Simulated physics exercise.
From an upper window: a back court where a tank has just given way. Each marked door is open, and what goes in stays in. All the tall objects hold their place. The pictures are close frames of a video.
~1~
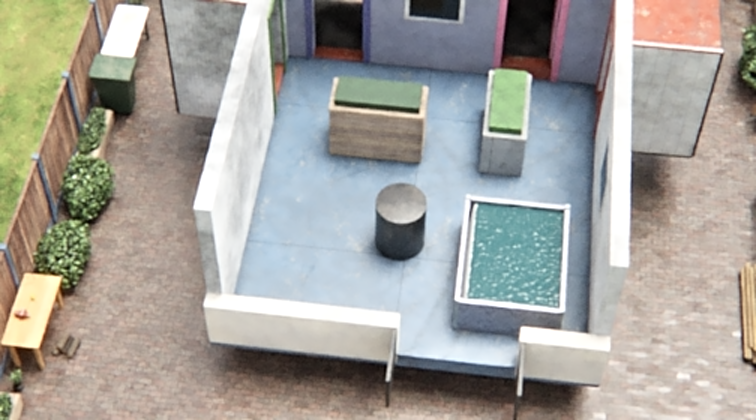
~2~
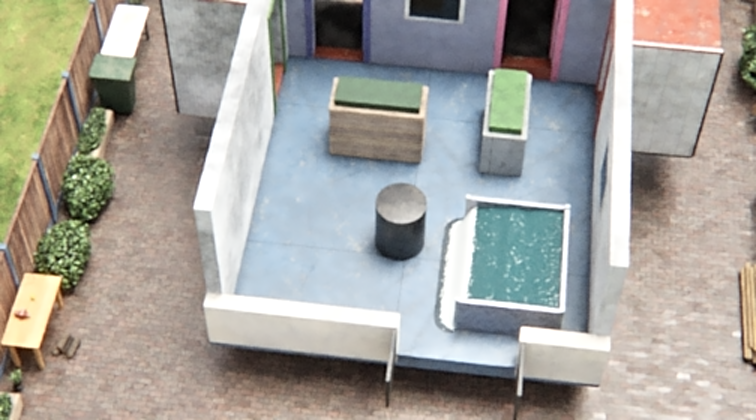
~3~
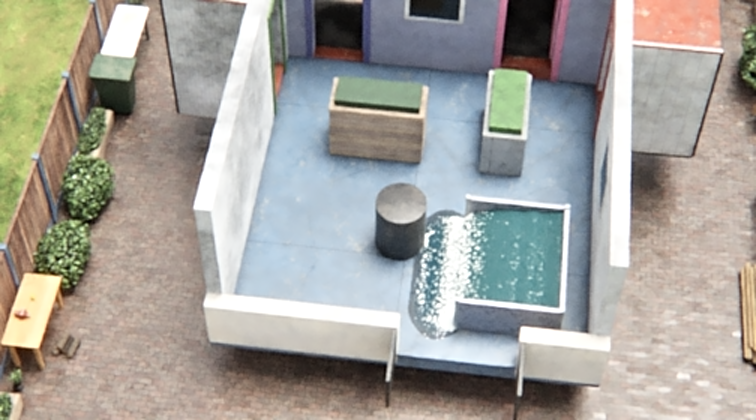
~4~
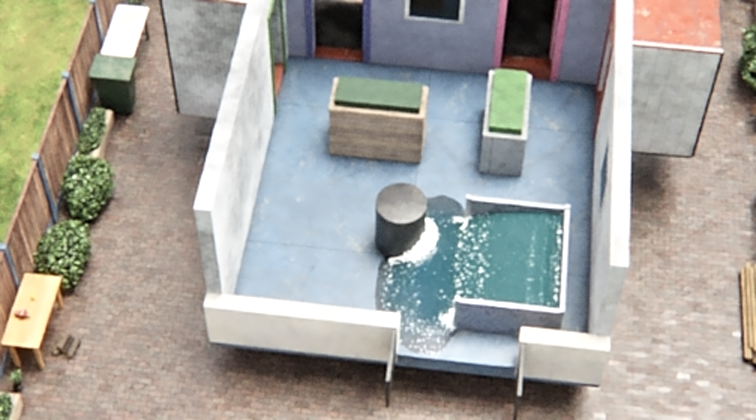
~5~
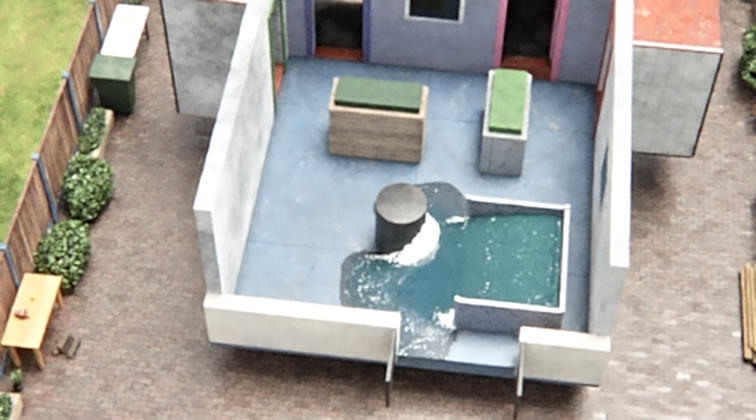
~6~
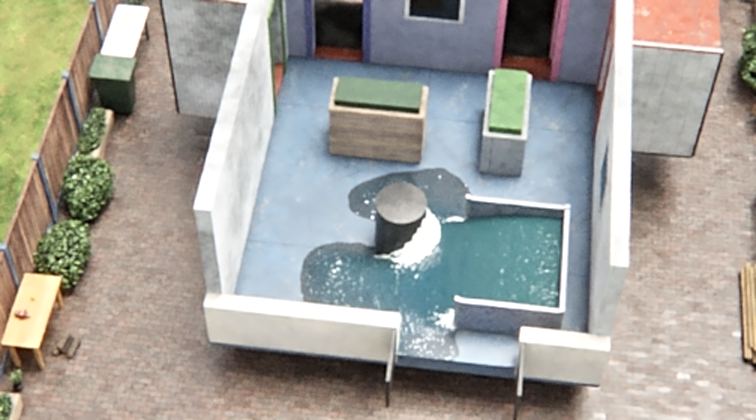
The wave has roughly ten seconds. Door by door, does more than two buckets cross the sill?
In the end: The pink door holds within the limit; the red door holds within the limit; the blue door floods; the green door holds within the limit.
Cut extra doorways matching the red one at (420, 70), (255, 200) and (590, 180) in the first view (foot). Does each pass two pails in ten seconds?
In that order: Keeps below it, keeps below it, holds.
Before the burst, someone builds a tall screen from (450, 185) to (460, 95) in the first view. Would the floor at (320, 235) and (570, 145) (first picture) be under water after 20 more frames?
In that order: Wet, no water.
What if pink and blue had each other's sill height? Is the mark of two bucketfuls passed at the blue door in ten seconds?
The blue one stays under.
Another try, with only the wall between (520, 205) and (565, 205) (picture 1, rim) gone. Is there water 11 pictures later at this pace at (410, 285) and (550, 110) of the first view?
In turn: Not flooded, under water.
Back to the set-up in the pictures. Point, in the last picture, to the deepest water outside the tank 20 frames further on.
At about (341, 160).
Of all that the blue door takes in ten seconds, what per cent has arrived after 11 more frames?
Near 0 in a hundred.
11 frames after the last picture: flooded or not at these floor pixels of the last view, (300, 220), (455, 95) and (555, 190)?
In turn: Flooded, under water, free of water.
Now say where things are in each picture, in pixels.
The first frame shows the water tank at (513, 256) is whole and still.
In the second frame, the front is at a hidden place, out from the gap at (463, 268).
In the third frame, water pours out at (463, 268) and has run to (439, 216).
In the fourth frame, the front is at a hidden place, out from the gap at (463, 269).
In the fifth frame, the front is at a hidden place, out from the gap at (463, 269).
In the sixth frame, the front is at (307, 281), out from the gap at (463, 270).
A moment on, water covers 35 % of the floor; the pink door not reached, the red door not reached, the blue door not reached, the green door not reached.
Next, water covers 50 % of the floor; the pink door not reached, the red door not reached, the blue door not reached, the green door not reached.
Then, water covers 65 % of the floor; the pink door wet at the sill, nothing in, the red door not reached, the blue door not reached, the green door wet at the sill, nothing in.
Later, water covers 85 % of the floor; the pink door wet at the sill, nothing in, the red door wet at the sill, nothing in, the blue door far over two buckets in, the green door wet at the sill, nothing in.
In the end, water covers 95 % of the floor; the pink door wet at the sill, nothing in, the red door wet at the sill, nothing in, the blue door far over two buckets in, the green door wet at the sill, nothing in.
